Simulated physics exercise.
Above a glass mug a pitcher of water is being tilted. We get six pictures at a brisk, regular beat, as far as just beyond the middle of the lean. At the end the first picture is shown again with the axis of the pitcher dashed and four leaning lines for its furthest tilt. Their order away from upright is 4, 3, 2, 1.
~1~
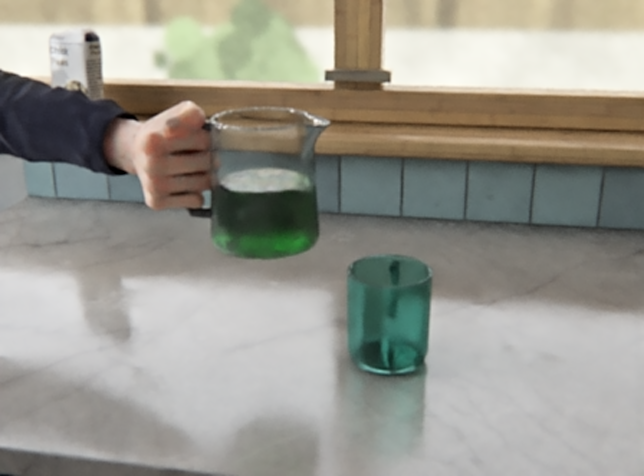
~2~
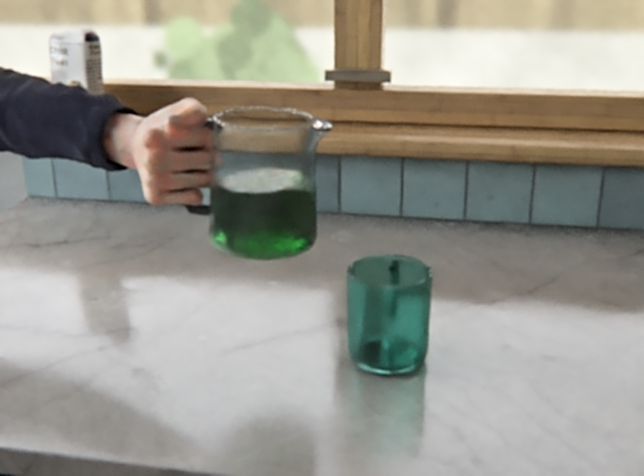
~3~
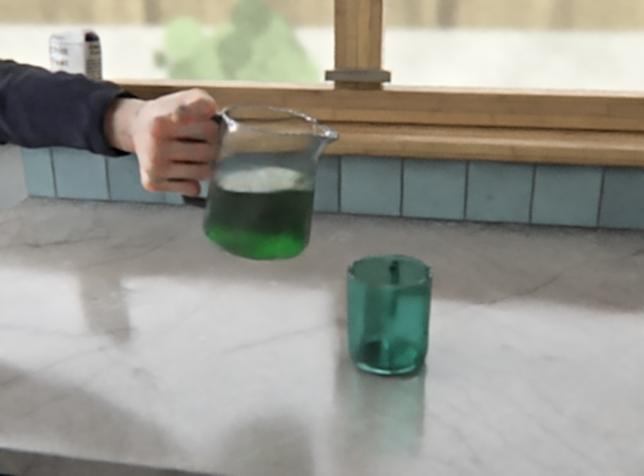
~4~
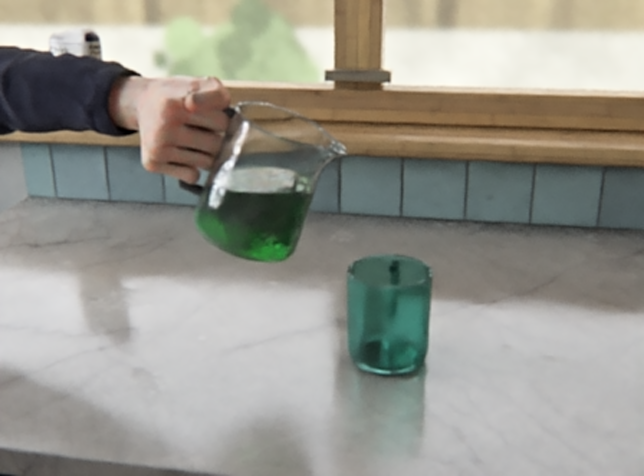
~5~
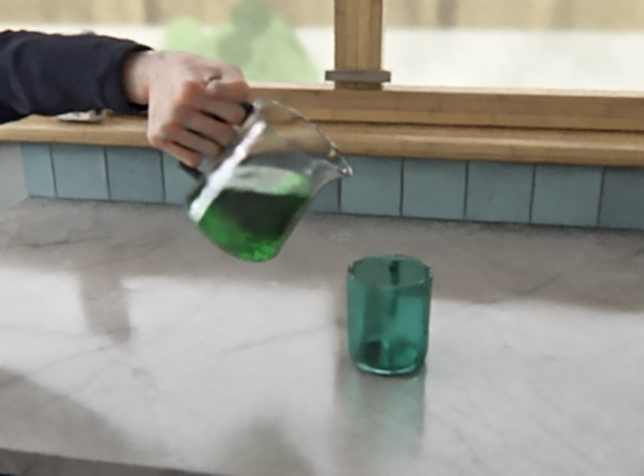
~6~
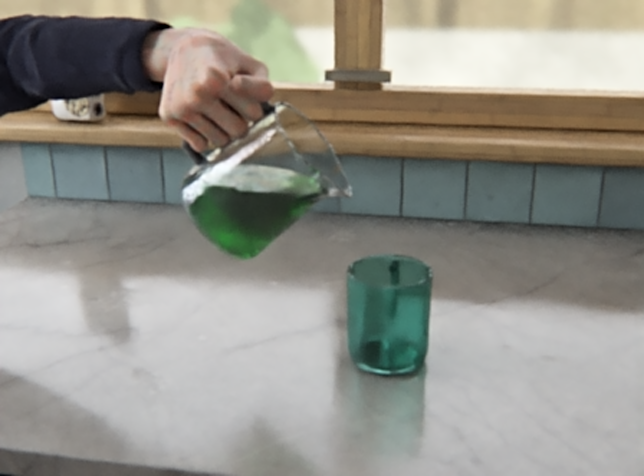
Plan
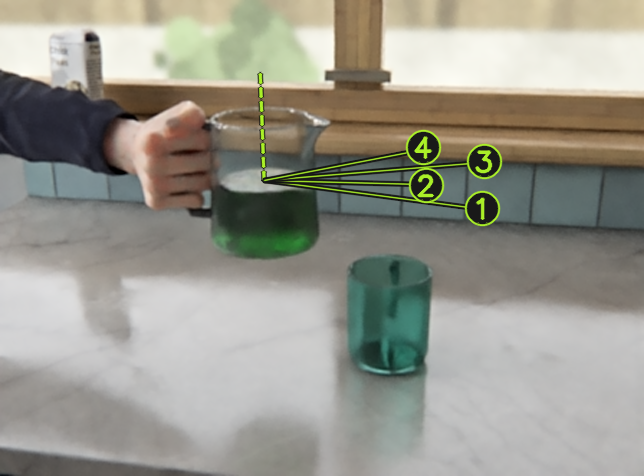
Glass pitcher of green liquid tilting steadily rightward in a person's hand above a teal glass on a marble counter.
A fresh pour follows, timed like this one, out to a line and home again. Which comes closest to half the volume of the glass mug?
4 beats the others.
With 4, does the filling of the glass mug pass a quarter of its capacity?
Yes.
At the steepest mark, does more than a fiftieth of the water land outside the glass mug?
Yes.
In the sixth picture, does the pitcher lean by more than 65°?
No, it does not.
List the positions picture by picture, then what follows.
The first frame shows upright, lip at (328, 124); rim of the glass mug round (390, 270); nothing has left yet.
The second frame shows tipped about 3°, lip at (330, 127); nothing has left yet.
The third frame shows tipped about 10°, lip at (337, 136); nothing has left yet.
The fourth frame shows tipped about 21°, lip at (345, 152); nothing has left yet.
The fifth frame shows tipped about 35°, lip at (350, 173); nothing has left yet.
The sixth frame shows tipped about 49°, lip at (350, 195); nothing has left yet.
On the marked copy, 1 at (465, 207); 2 at (409, 184); 3 at (467, 163); 4 at (406, 152).
For mark 1, the glass mug ends with about 70 % of what it can hold; 18 % of the water is spilt.
For mark 2, the glass mug ends with about 74 % of what it can hold; 4 % of the water is spilt.
For mark 3, the glass mug ends with about 64 % of what it can hold.
For mark 4, the glass mug ends with about 49 % of what it can hold.
